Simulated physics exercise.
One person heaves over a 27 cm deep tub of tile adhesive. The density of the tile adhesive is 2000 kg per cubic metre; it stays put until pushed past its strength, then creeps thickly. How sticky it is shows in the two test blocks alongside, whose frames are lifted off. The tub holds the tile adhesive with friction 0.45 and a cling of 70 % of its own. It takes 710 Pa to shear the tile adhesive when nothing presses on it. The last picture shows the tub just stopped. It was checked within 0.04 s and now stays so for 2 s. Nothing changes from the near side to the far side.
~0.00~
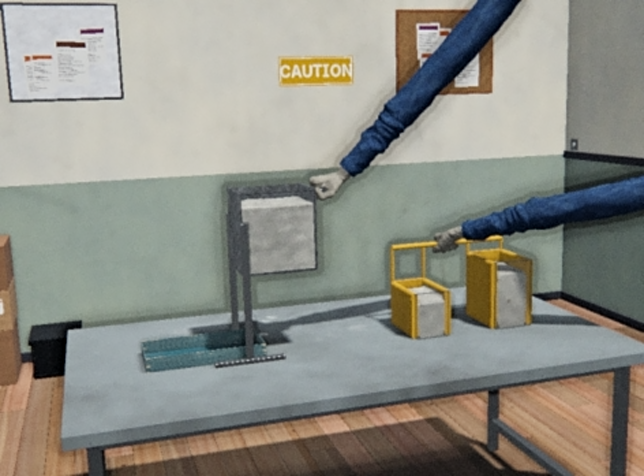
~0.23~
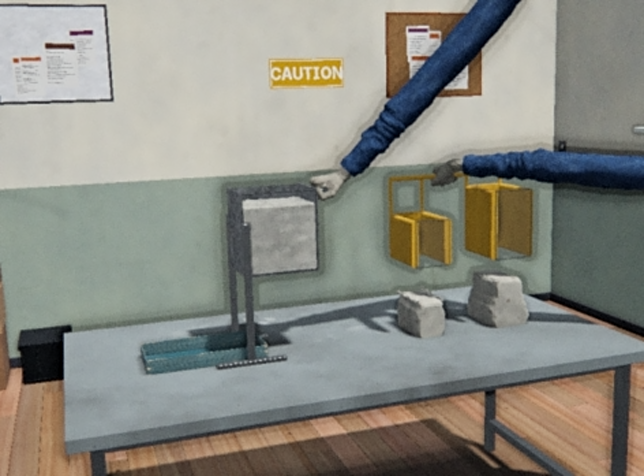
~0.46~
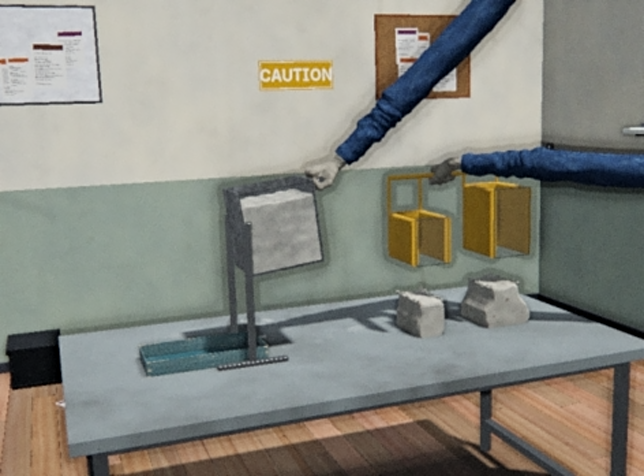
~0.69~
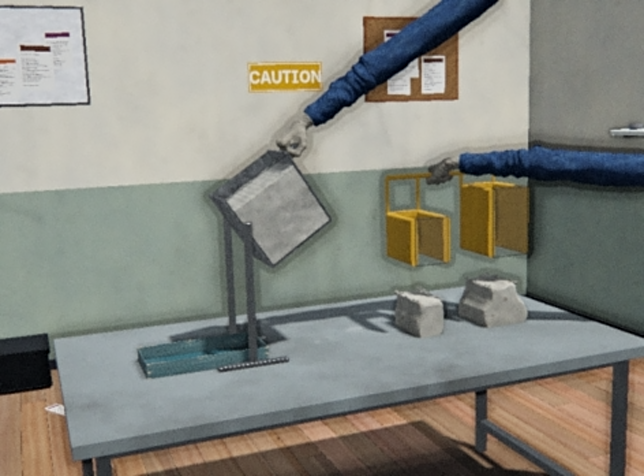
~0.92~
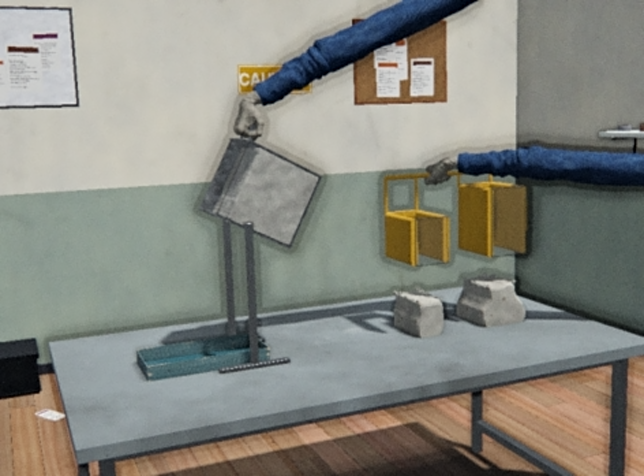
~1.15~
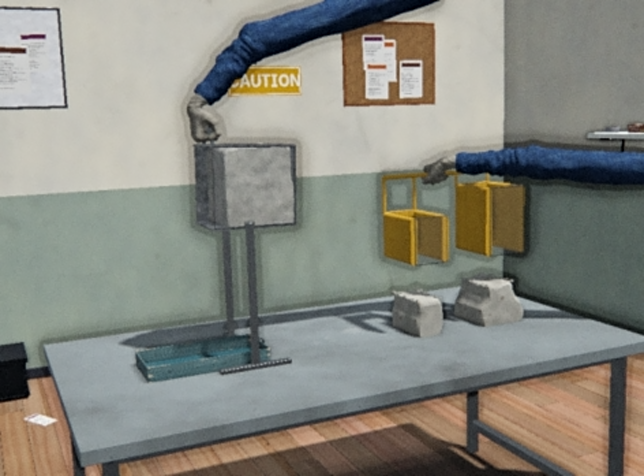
In the video, a gloved hand lifts two yellow molds off gray blocks on a table, and the blocks sag slightly. Another hand then turns a raised tub of gray material leftward about a quarter turn, the material staying inside.
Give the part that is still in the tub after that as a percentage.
It comes to some 63 %.
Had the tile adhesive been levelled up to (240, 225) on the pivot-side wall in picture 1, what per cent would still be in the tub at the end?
Then about 80 %.
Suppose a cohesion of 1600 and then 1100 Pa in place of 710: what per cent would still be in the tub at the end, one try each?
In turn about 100 %, 100 %.
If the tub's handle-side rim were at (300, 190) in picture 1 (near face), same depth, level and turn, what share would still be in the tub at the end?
Then about 100 %.
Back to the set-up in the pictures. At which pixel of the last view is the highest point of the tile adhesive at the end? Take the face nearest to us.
Near (267, 180).
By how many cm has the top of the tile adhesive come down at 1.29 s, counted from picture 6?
About 2 cm.
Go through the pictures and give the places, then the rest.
In the first frame, handle-side rim at (313, 189), tilt 0 degrees; highest point of the tile adhesive at (283, 205); test blocks 14 cm, 21 cm high (left to right).
In the second frame, handle-side rim at (315, 189), tilt 0 degrees; highest point of the tile adhesive at (285, 205); test blocks 14 cm, 18 cm high (left to right).
In the third frame, handle-side rim at (311, 181), tilt 6 degrees; highest point of the tile adhesive at (307, 196); test blocks 13 cm, 16 cm high (left to right).
In the fourth frame, handle-side rim at (286, 154), tilt 33 degrees; highest point of the tile adhesive at (290, 169); test blocks 13 cm, 16 cm high (left to right).
In the fifth frame, handle-side rim at (248, 142), tilt 62 degrees; highest point of the tile adhesive at (264, 151); test blocks 13 cm, 16 cm high (left to right).
In the sixth frame, handle-side rim at (212, 148), tilt 88 degrees; highest point of the tile adhesive at (226, 151); test blocks 13 cm, 16 cm high (left to right).
By 1.29 s, the tub is at 88 degrees and holds 100 %.
By 1.46 s, the tub is at 88 degrees and holds 81 %.
By 1.63 s, the tub is at 88 degrees and holds 68 %.
By 1.80 s, the tub is at 88 degrees and holds 65 %.
By 3.15 s, at the end, the tub is at 88 degrees and holds 63 %.
